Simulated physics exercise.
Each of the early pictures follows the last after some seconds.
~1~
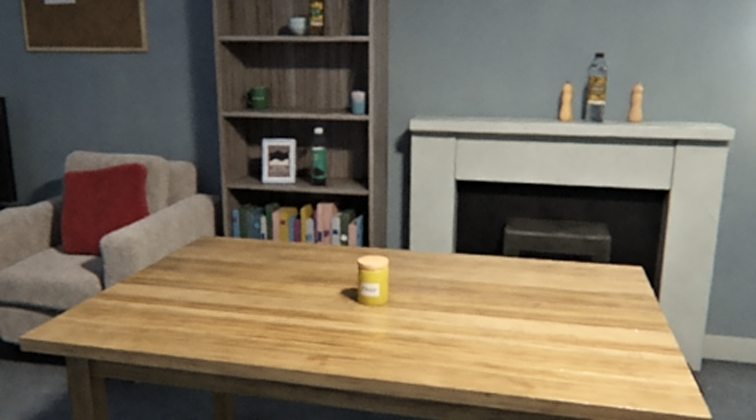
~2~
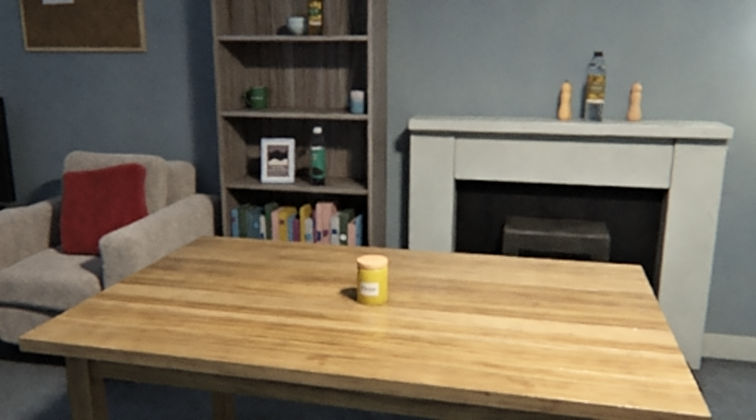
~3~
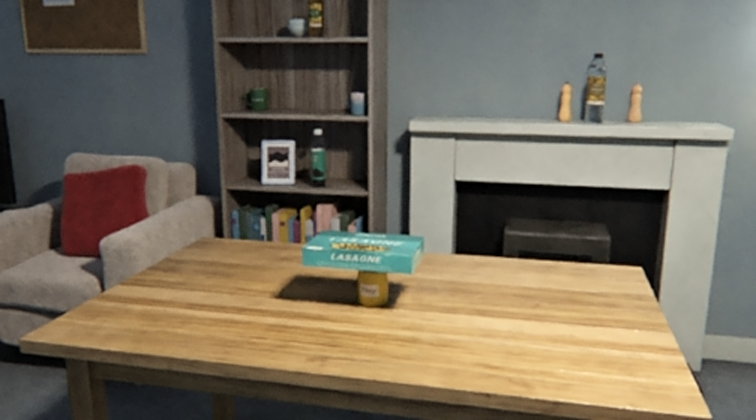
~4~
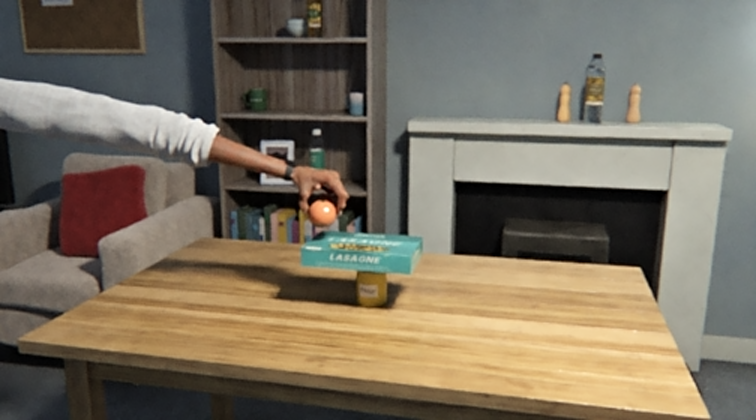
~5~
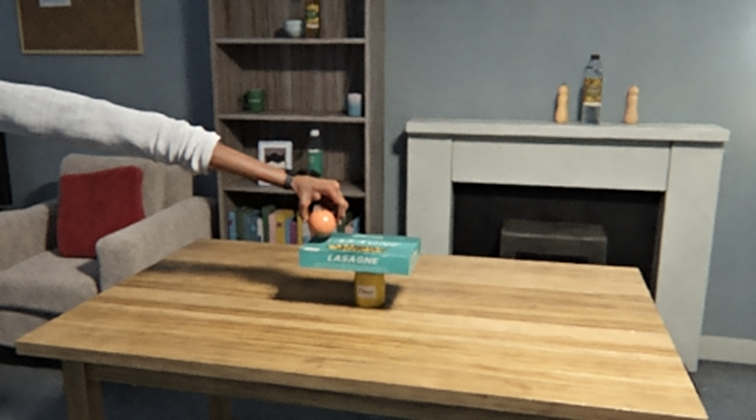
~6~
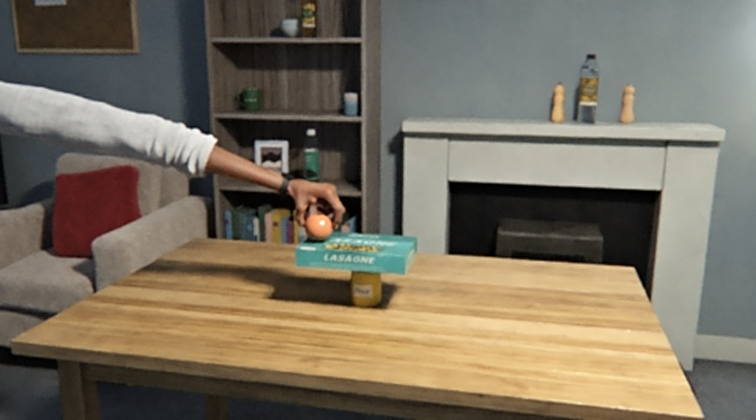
In a living room, a yellow jar sat alone on a wooden table, then a teal lasagne box appeared on top, and a hand reached in from the left and lowered an orange tomato onto it.
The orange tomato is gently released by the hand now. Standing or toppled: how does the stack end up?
The stack is going to be upset.
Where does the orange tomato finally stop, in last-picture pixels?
Roughly pixel (291, 284) in the last picture.
Then, 0.40 s past the last view, orange tomato now fallen; turquoise packet rocked 66° from its first pose.
Then, 1.50 s past the last view, turquoise packet on its side.
Finally, fallen, turquoise packet and orange tomato; yellow jar still in place. Final places as the last picture's camera would see them, orange tomato near (291, 284). The stack comes apart.
